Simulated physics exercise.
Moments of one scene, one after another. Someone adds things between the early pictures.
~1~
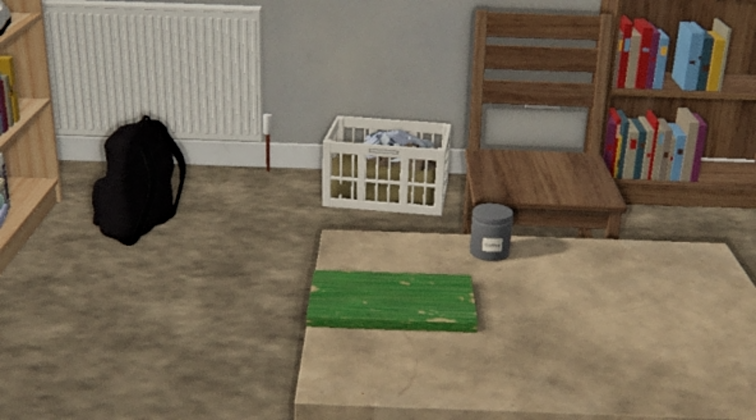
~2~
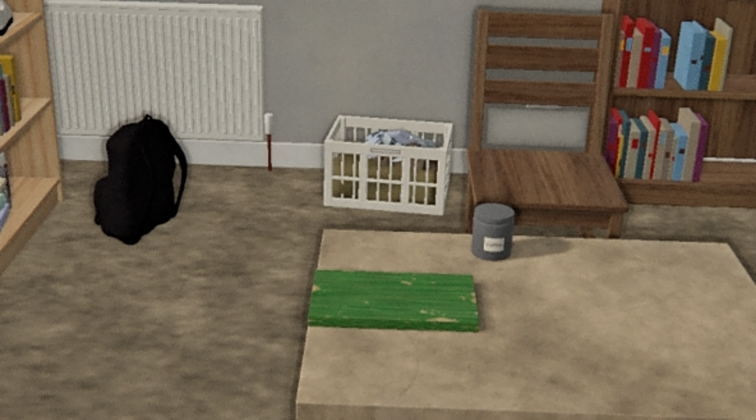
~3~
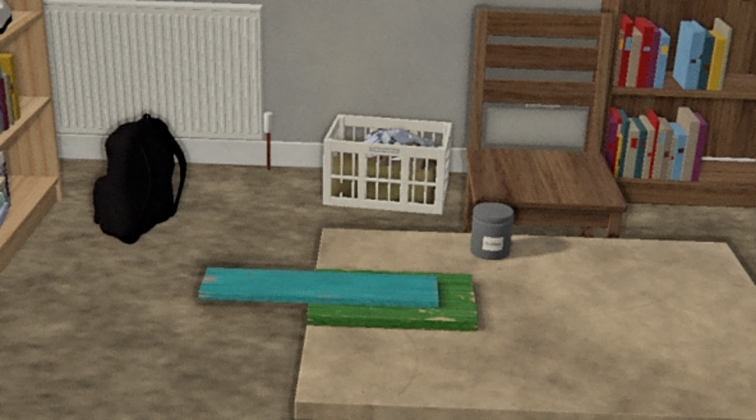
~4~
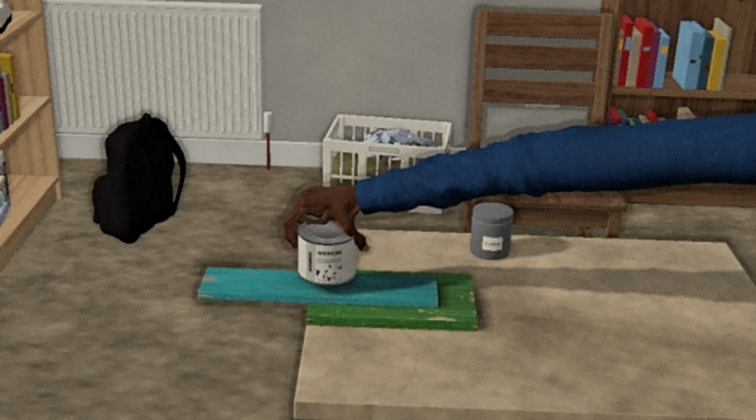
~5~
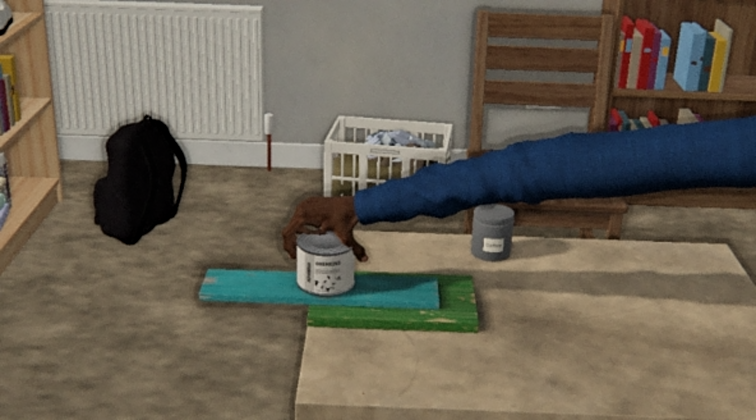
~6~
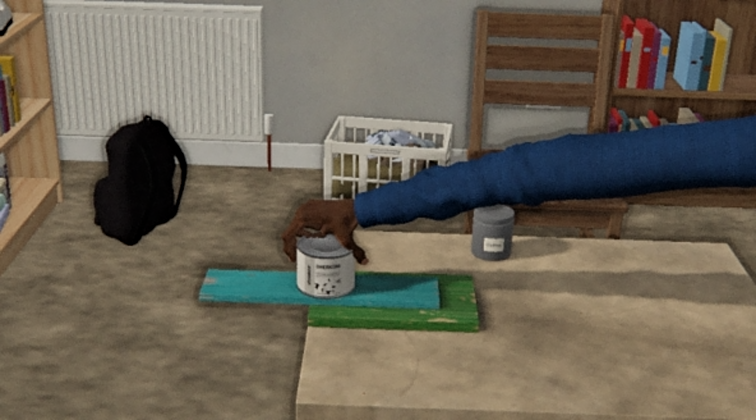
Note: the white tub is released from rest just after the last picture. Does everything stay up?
Yes.
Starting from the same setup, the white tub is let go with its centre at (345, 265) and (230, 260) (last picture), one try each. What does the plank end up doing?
In case one it stays where it is, while in case two it tumbles.
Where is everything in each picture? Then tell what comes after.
The last thing is not in view yet; grey jar (491, 232), in the first picture.
The last thing is not in view yet; green slab (394, 300), in the second picture.
The last thing is not in view yet; turquoise plank (320, 287), in the third picture.
Coming down; white tub (327, 252); grey jar (491, 231), in the fourth picture.
In place under the hand; white tub (326, 262); green slab (393, 300), in the fifth picture.
In place under the hand; white tub (326, 265); turquoise plank (321, 289), in the sixth picture.
Then, 0.60 s past the last view, nothing moves.
Then, 1.20 s past the last view, things are still on the move.
Then, 1.70 s past the last view, nothing moves.
Then, 2.20 s past the last view, white tub resting near (326, 265).
Finally, all 4 still in place. Final places as the last picture's camera would see them, white tub near (326, 265). The plank holds.
